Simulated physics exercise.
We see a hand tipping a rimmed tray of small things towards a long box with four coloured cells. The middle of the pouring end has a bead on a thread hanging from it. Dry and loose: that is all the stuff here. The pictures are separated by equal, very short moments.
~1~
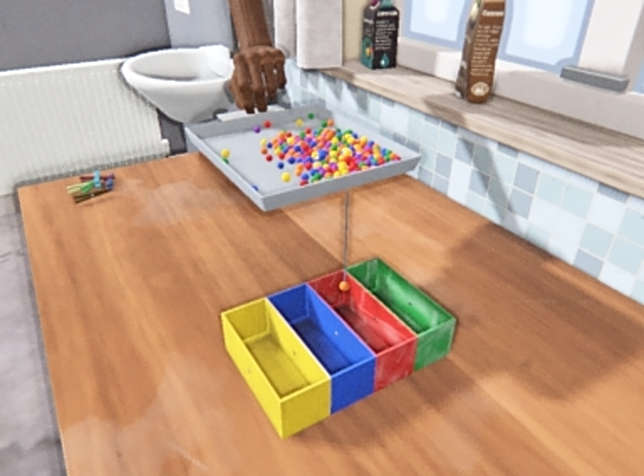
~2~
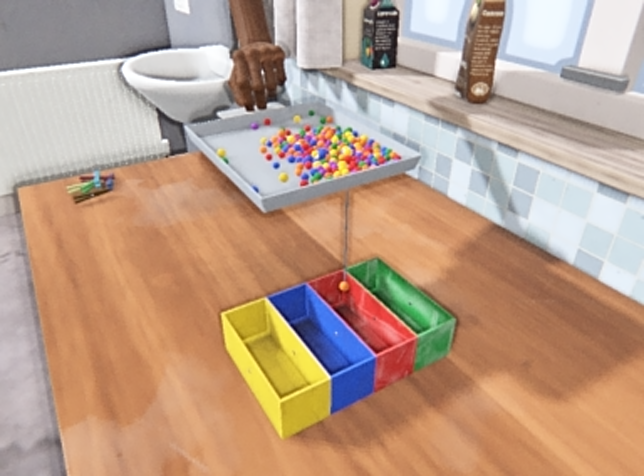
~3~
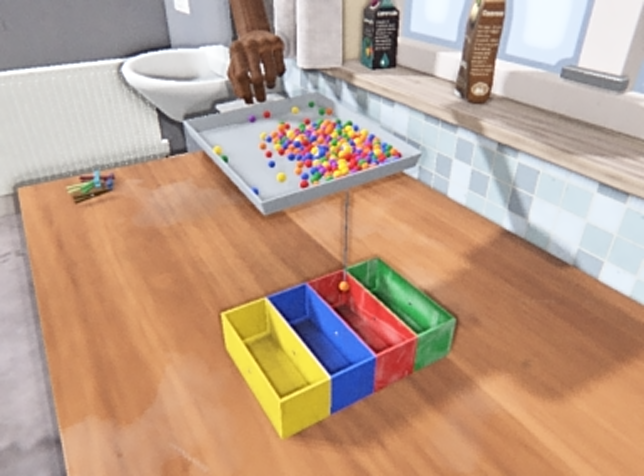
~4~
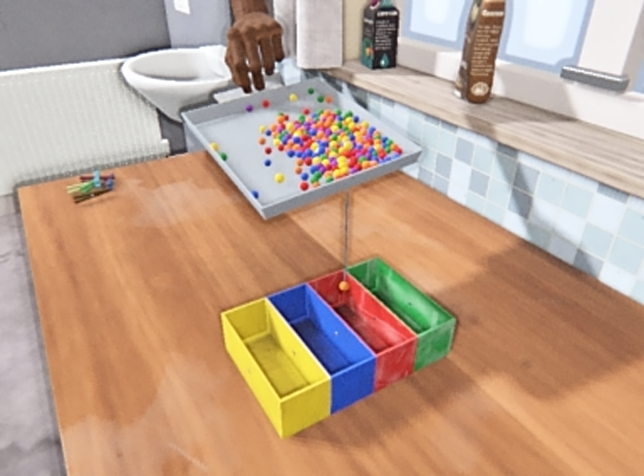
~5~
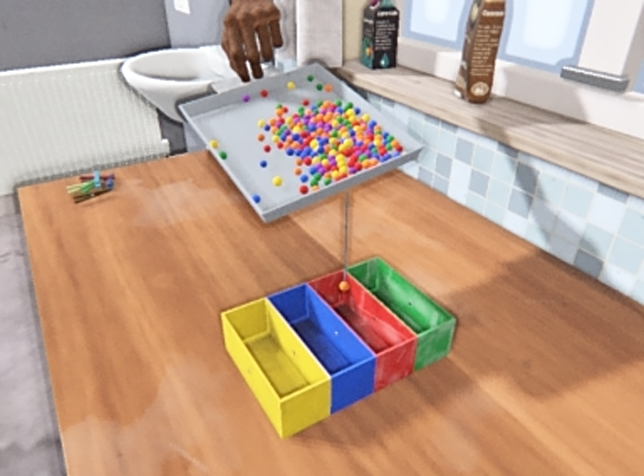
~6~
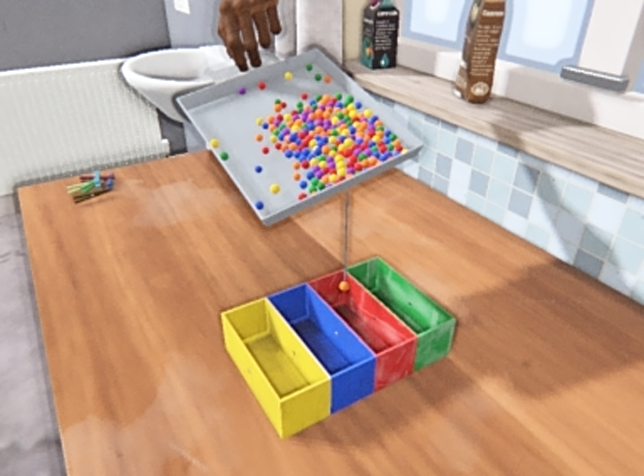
The clip shows a hand at a grey rimmed tray of colourful beads above a box with yellow, blue, red and green cells; the tray gradually tilts, its near left corner dipping slightly, and the beads begin to shift.
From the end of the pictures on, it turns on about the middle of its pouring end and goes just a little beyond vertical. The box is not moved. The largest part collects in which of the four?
In the yellow cell.
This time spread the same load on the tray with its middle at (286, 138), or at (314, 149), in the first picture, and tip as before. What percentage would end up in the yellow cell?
Share in order: Roughly 70 %, 70 %.
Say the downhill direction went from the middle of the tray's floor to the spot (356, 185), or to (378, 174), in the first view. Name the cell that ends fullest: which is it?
First try: That green cell; second try: That green cell.
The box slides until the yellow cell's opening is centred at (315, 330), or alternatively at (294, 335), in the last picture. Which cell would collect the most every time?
Try 1 - yellow; try 2 - yellow.
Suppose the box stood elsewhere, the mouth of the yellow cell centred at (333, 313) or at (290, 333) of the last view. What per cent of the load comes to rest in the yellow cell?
The first position comes out at 0 per cent, the other at 70 per cent.
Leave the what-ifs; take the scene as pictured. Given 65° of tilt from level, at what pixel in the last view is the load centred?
Check around (290, 209) in the last picture.
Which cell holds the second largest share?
Rank 2: Blue.
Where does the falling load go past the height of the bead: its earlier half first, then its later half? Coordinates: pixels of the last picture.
Near (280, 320) and later near (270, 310).
Just after the last frame, tray tipped steeply; the larger part on the tray; about a tenth in the yellow cell; just a few in the blue cell; about a tenth falling or outside the box.
A moment on, tray tipped past a quarter turn; just a few on the tray; roughly two thirds in the yellow cell; roughly a quarter in the blue cell; just a few in the red cell; about a tenth falling or outside the box.
Further on, tray tipped past a quarter turn; the larger part in the yellow cell; roughly a quarter in the blue cell; just a few in the red cell; about a tenth falling or outside the box.
When it is over, tray tipped past a quarter turn; the larger part in the yellow cell; roughly a quarter in the blue cell; just a few in the red cell; not one in the green cell; about a tenth outside the box.
